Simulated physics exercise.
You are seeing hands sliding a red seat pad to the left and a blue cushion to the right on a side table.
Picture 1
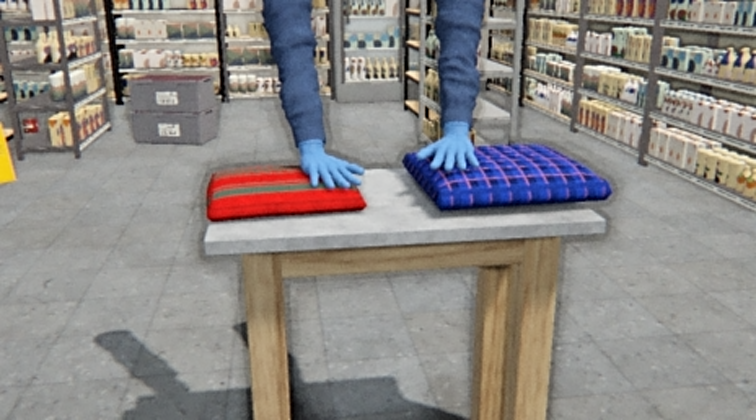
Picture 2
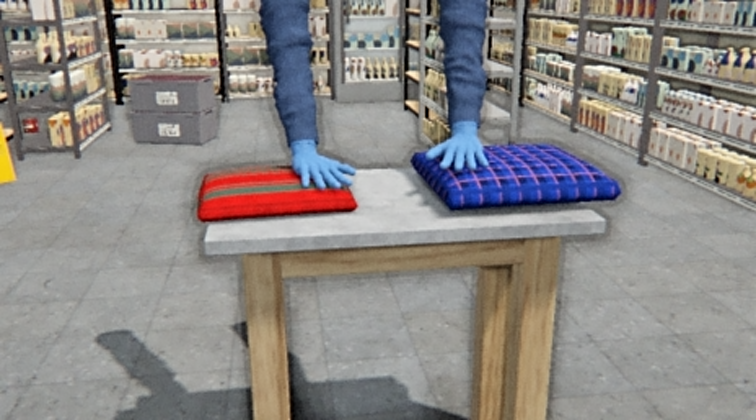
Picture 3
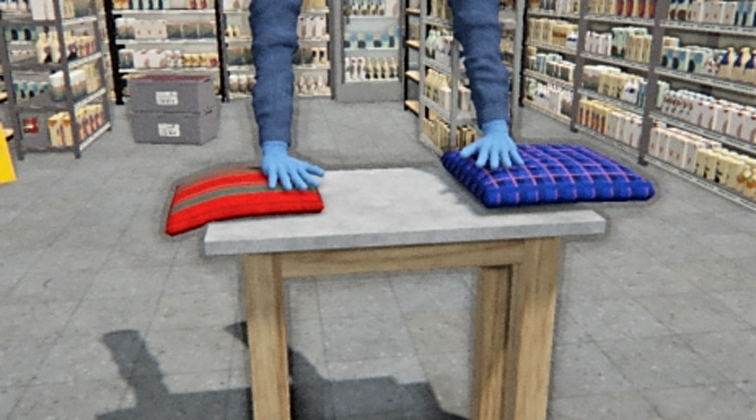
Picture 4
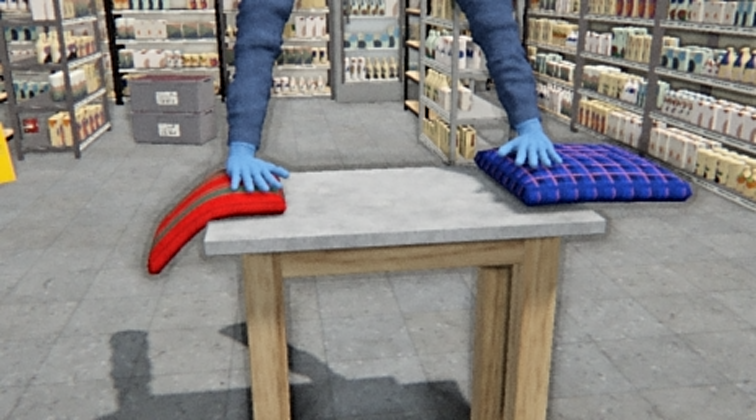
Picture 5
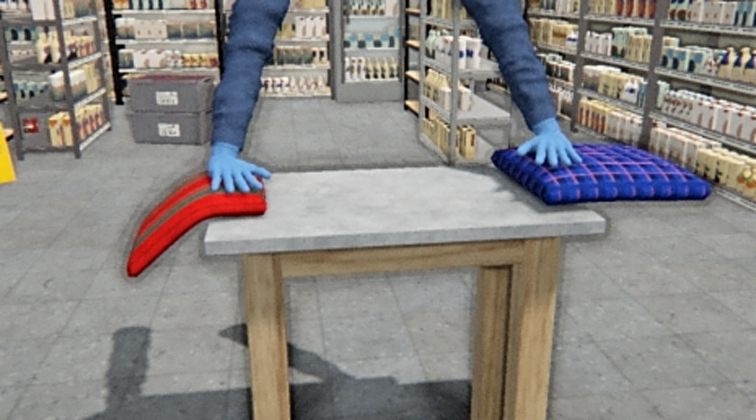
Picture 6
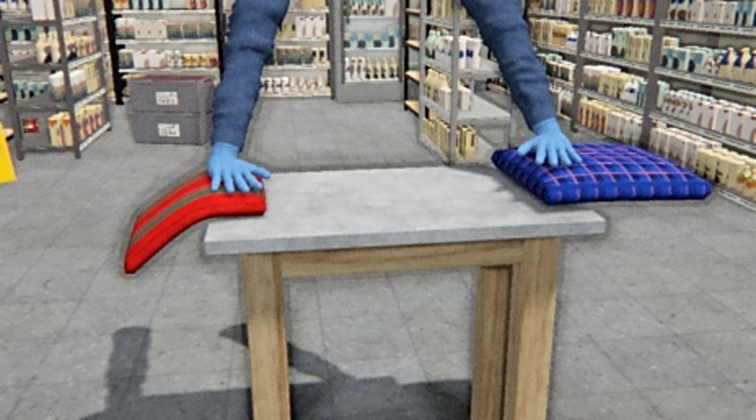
We see gloved hands on a small table slide a red seat pad left and a blue checked cushion right until both extend past the edges, the pad bending downward while the cushion stays flat, before the hands pause.
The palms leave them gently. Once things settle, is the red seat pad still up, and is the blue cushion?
My prediction: The red seat pad fails to stay on, the blue cushion fails to stay on.
Then, 0.32 s later than the last view, seat pad falling near (186, 277); cushion falling near (587, 215).
Then, 0.60 s later than the last view, seat pad on the floor; cushion on the floor near (564, 399).
Finally, seat pad on the floor; cushion on the floor. The red seat pad tips over and falls and the blue cushion goes down.
